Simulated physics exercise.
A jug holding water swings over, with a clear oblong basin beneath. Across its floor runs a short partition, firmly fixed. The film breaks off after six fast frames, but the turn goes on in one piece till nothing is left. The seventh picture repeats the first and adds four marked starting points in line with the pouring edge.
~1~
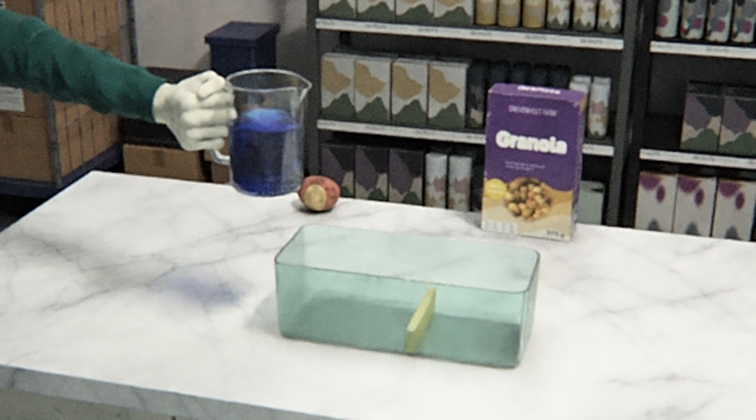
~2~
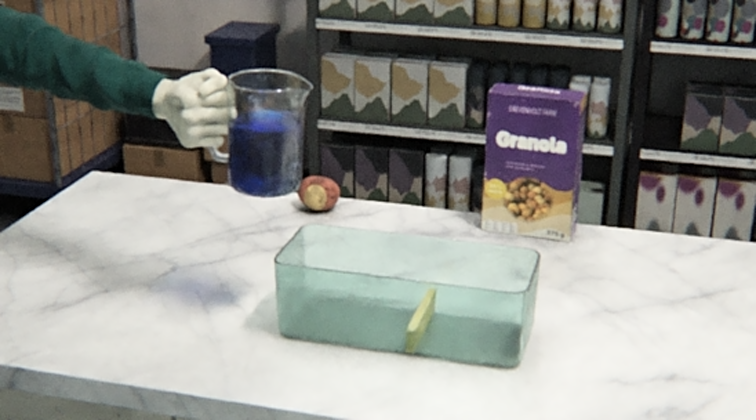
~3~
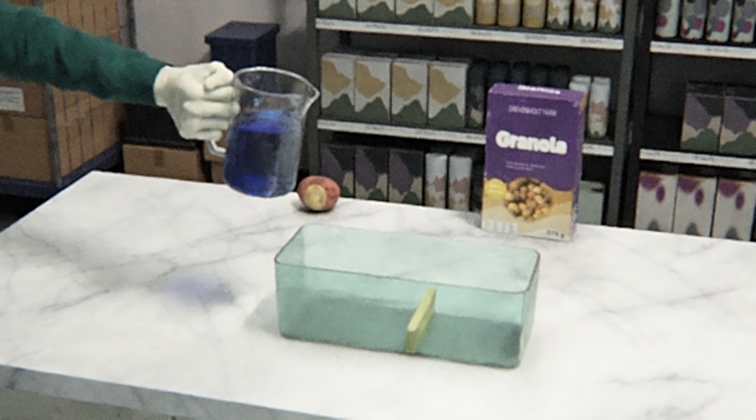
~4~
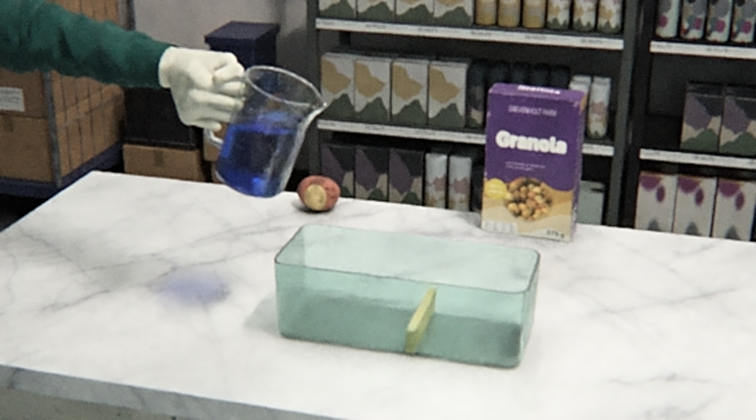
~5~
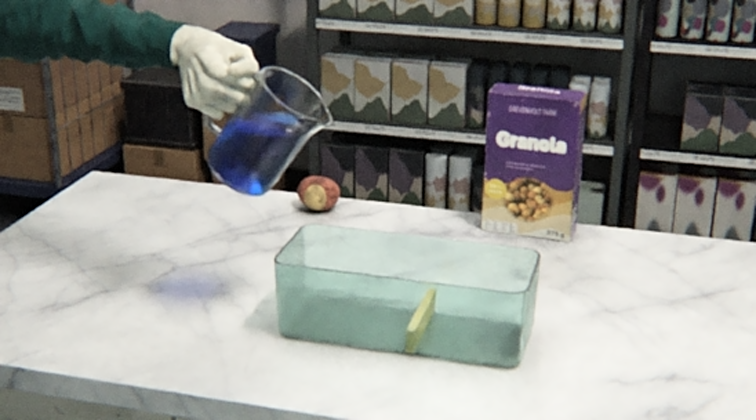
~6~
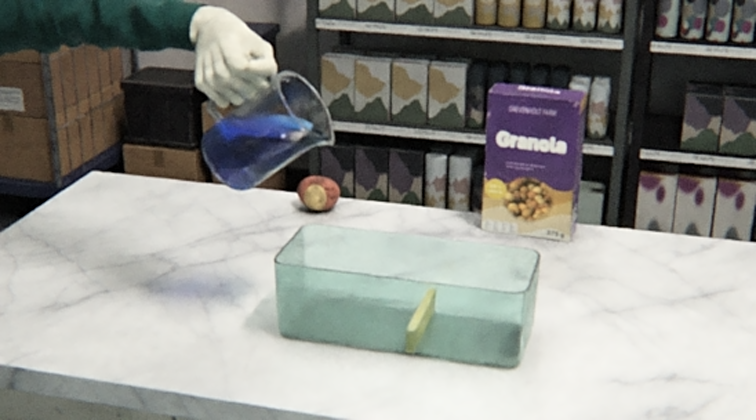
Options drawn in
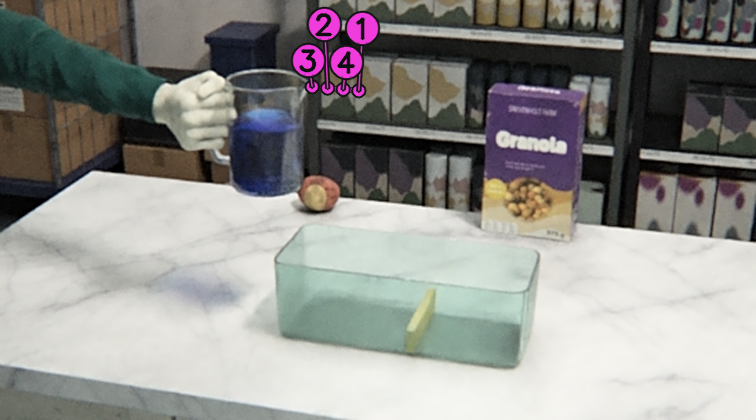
A gloved hand tilts a glass jug of blue liquid rightward above a clear basin.
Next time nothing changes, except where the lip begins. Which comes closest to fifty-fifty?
1.
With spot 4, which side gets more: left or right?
The left one.
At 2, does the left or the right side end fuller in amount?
The left one.
On the marked copy, 1 at (358, 90); 2 at (327, 88); 3 at (312, 86); 4 at (343, 89).
With 1, about 53 % ends left of the wall and 45 % right of it.
With 2, about 86 % ends left of the wall and 8 % right of it; 5 % is lost outside.
With 3, about 86 % ends left of the wall and 11 % right of it; 3 % is lost outside.
With 4, about 81 % ends left of the wall and 13 % right of it; 6 % is lost outside.
